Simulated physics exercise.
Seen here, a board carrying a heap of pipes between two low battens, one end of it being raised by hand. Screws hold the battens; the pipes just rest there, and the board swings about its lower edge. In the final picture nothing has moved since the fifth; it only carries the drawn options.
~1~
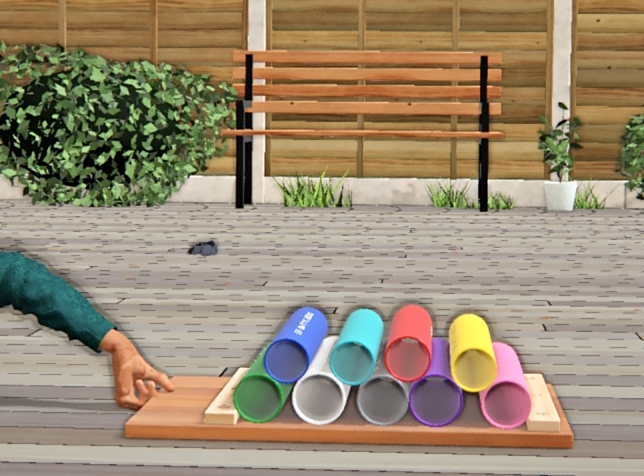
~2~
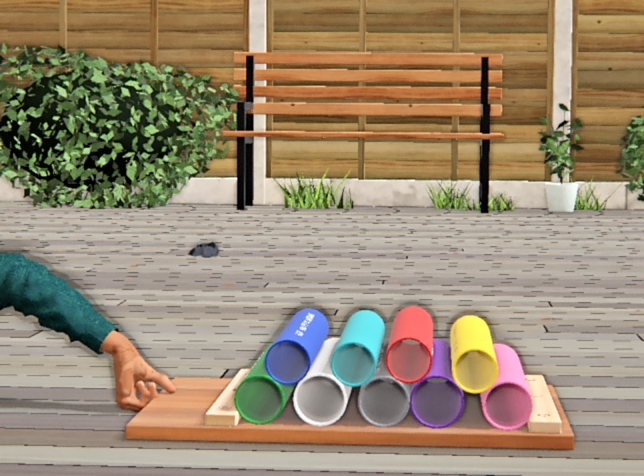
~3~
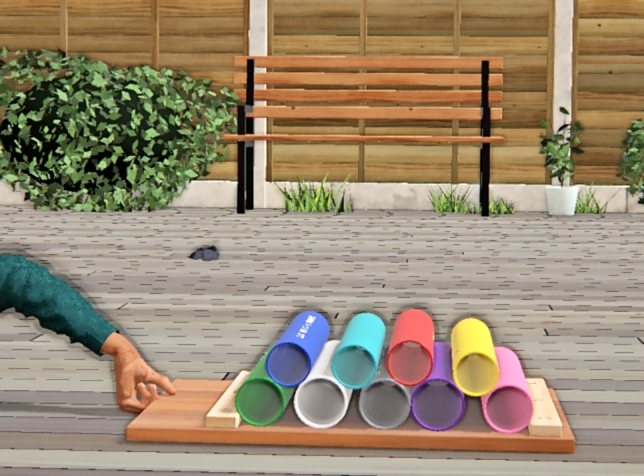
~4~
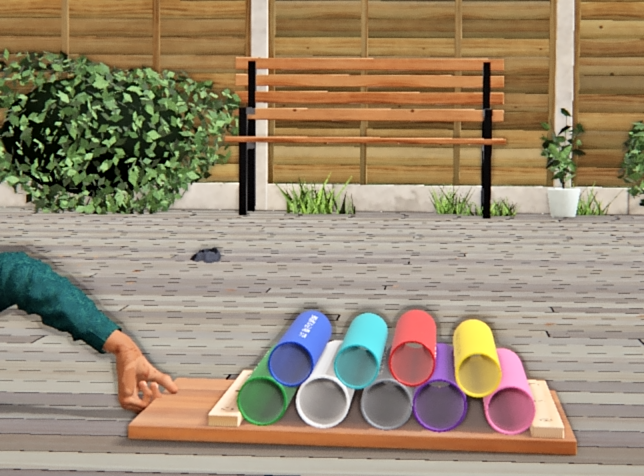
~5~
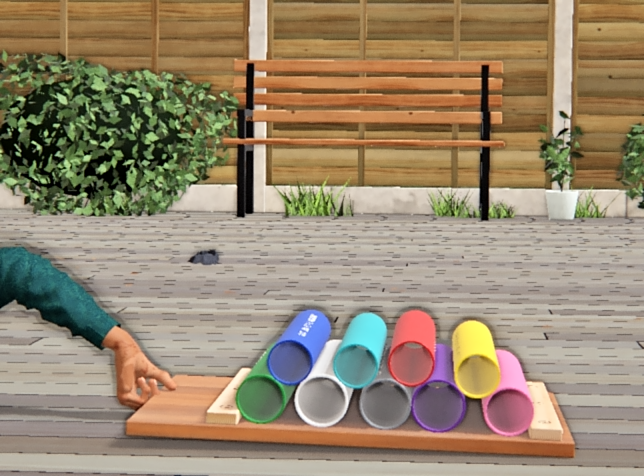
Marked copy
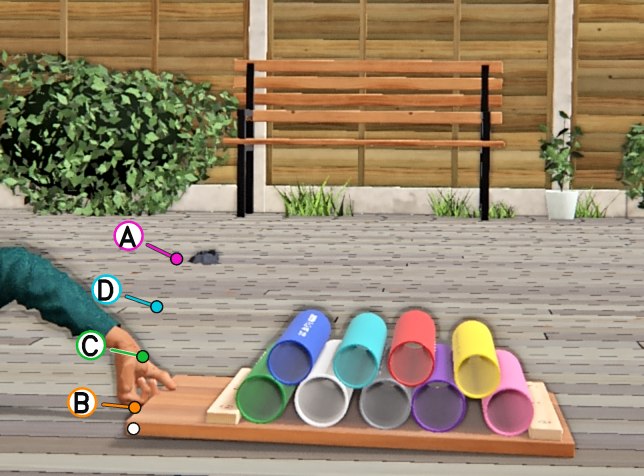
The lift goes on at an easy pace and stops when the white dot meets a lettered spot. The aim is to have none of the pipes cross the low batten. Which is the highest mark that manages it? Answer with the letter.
Stop at A.
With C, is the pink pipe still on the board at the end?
The pink pipe: Yes.
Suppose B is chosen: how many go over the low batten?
With B, none.
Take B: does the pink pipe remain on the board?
Yes.
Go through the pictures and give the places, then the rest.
The first frame shows turquoise pipe (352, 362); red pipe (408, 359); yellow pipe (474, 369).
The second frame shows yellow pipe (475, 371); board (356, 405).
The third frame shows board (356, 407); green pipe (260, 402); blue pipe (289, 364); turquoise pipe (354, 367).
The fourth frame shows board (358, 408); green pipe (262, 401); white pipe (323, 402).
The fifth frame shows board (356, 407); green pipe (261, 399); white pipe (321, 401).
On the marked copy, A at (177, 259); B at (135, 408); C at (143, 357); D at (157, 307); the white dot at (133, 429).
Following A. Soon after the start, board at 16°.
Later, board at 25°.
In the end, board at 25°, none over the low batten.
As for the rest, B none over the low batten; C none over the low batten; D none over the low batten.
